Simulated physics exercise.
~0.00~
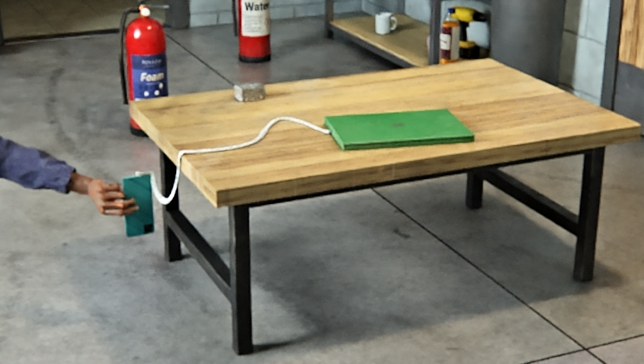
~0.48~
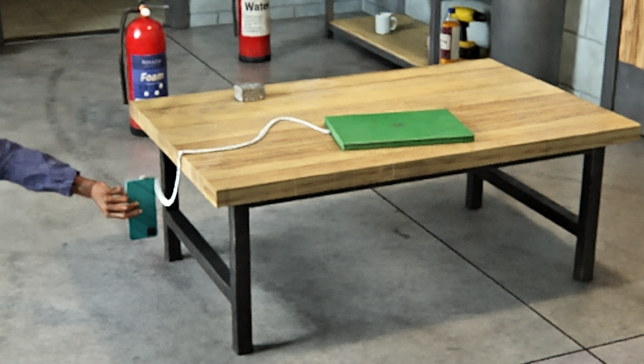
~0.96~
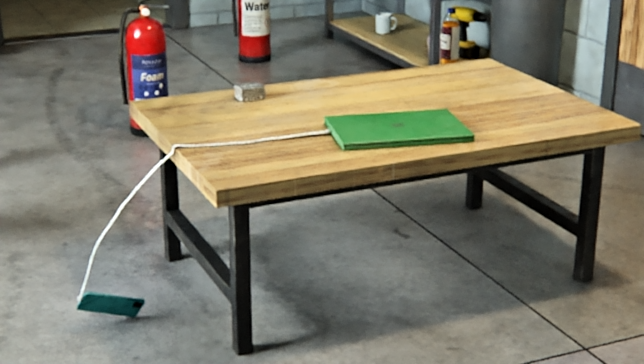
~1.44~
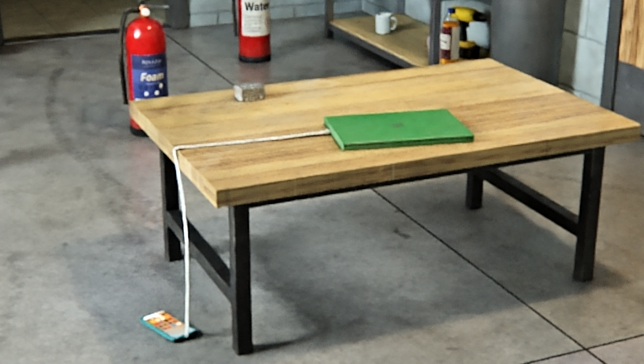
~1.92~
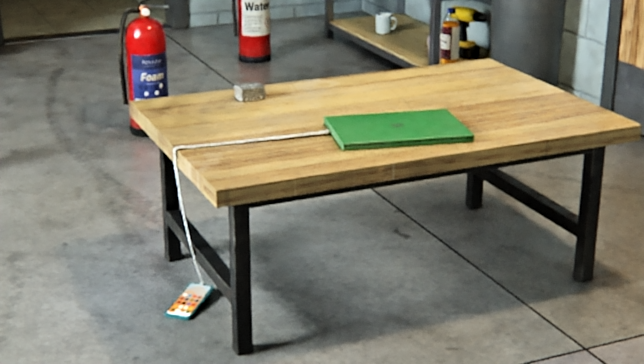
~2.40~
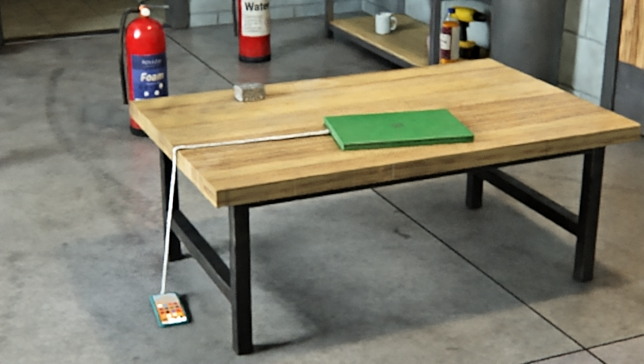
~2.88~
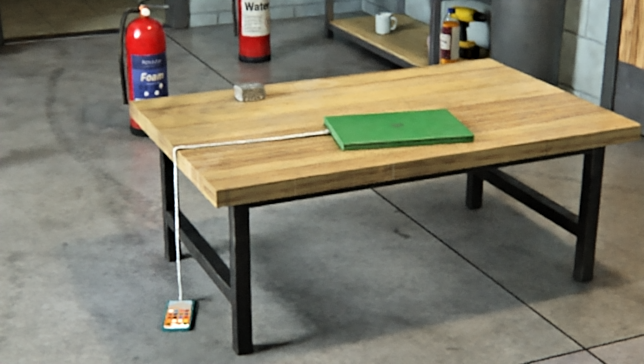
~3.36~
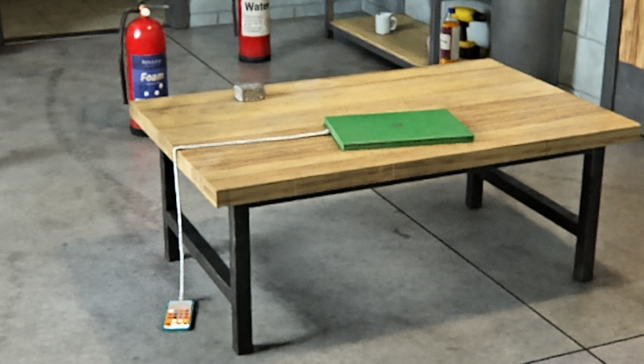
A turquoise phone on a white ribbon was let go by a hand beside a wooden workbench, dropped, swung a little from side to side, and ended up on the floor, while the green laptop and grey box on top stayed put.
